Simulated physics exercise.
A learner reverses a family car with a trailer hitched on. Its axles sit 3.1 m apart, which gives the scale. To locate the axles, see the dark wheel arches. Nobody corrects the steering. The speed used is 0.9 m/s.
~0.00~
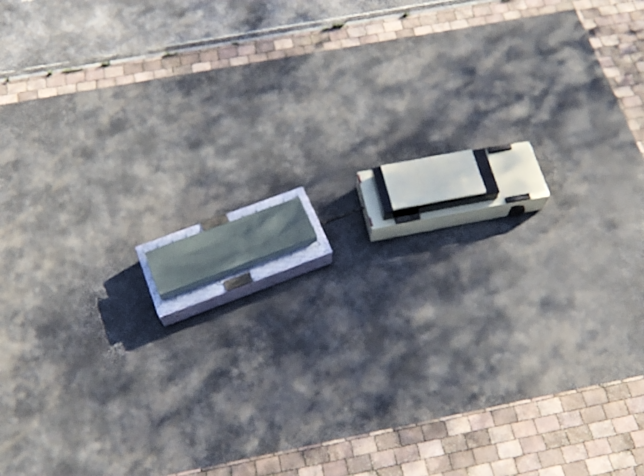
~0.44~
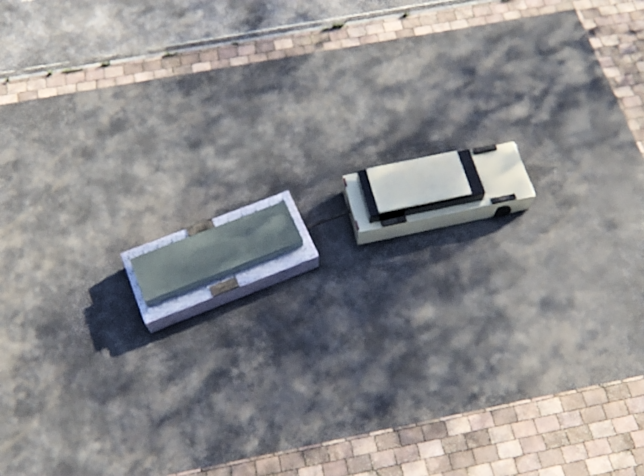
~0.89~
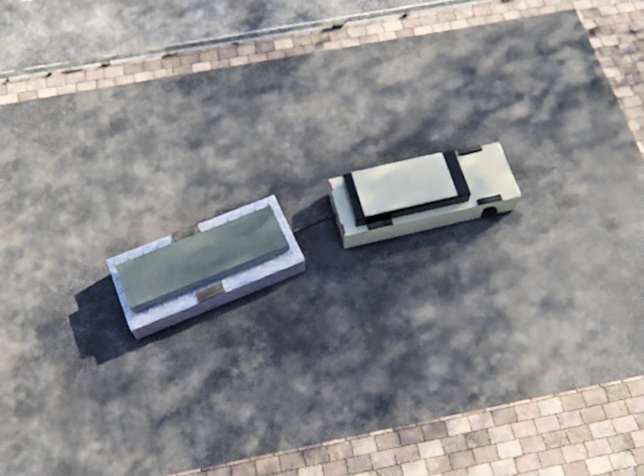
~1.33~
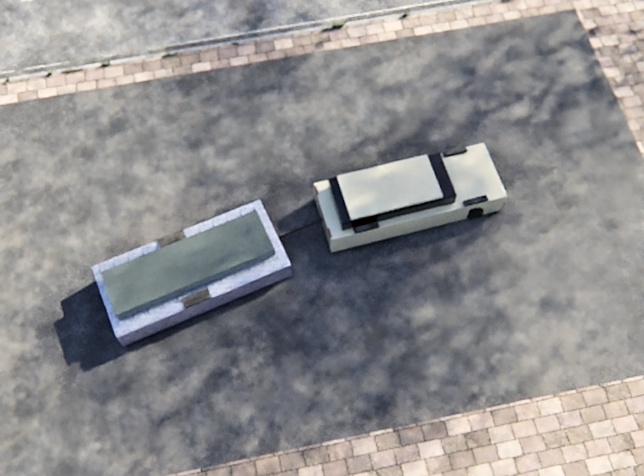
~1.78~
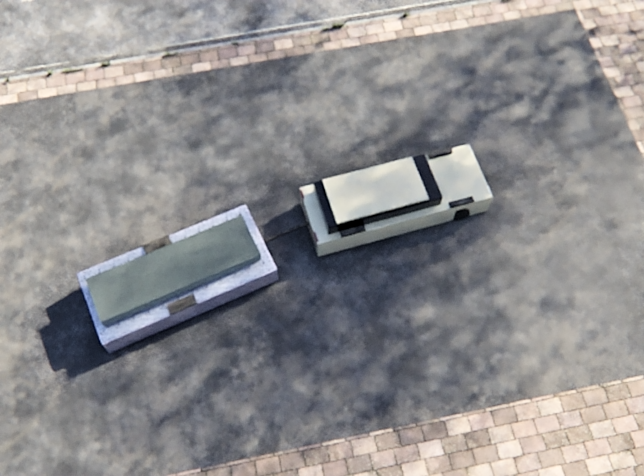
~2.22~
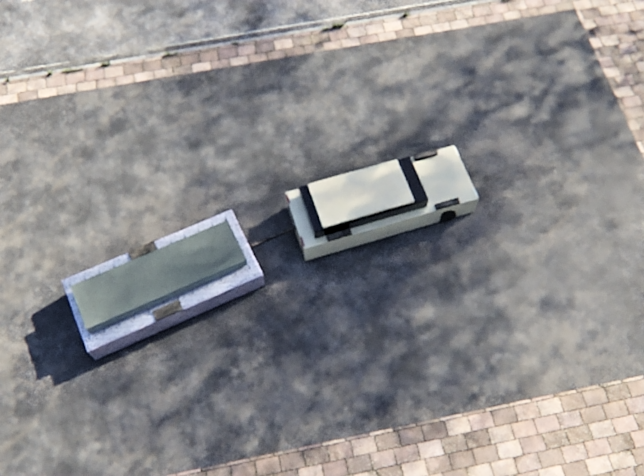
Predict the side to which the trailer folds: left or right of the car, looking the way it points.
The tail folds to the car's left flank.
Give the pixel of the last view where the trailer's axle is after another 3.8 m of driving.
Estimated position: Close to (12, 344).
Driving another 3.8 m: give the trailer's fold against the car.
5° to the car's left.
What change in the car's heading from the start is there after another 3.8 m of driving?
Heading change vs. first picture: Approx. 18 deg.
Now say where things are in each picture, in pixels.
The first picture shows car's middle (457, 175), trailer's axle (226, 251); tail 11° to the car's right; front wheels 9° right.
The second picture shows car's middle (442, 177), trailer's axle (212, 257); tail 10° to the car's right.
The third picture shows car's middle (428, 179), trailer's axle (198, 262); tail 10° to the car's right.
The fourth picture shows car's middle (413, 181), trailer's axle (184, 268); tail 9° to the car's right.
The fifth picture shows car's middle (399, 184), trailer's axle (169, 274); tail 9° to the car's right.
The sixth picture shows car's middle (384, 187), trailer's axle (155, 280); tail 8° to the car's right.
Then, 4.4 s in, the tail is 4° to the car's right, the car has turned 12° and the trailer's axle is at (85, 311) of the last picture.
Then, 6.5 s in, the tail is 3° to the car's left, the car has turned 18° and the trailer's axle is at (12, 344) of the last picture.
Then, 8.6 s in, the tail is 15° to the car's left, the car has turned 23° and the trailer's axle is out of the picture.
Then, 10.8 s in, the tail is 33° to the car's left, the car has turned 29° and the trailer's axle is out of the picture.
Then, 12.9 s in, the tail is 60° to the car's left, the car has turned 35° and the trailer's axle is out of the picture; it has jack-knifed.
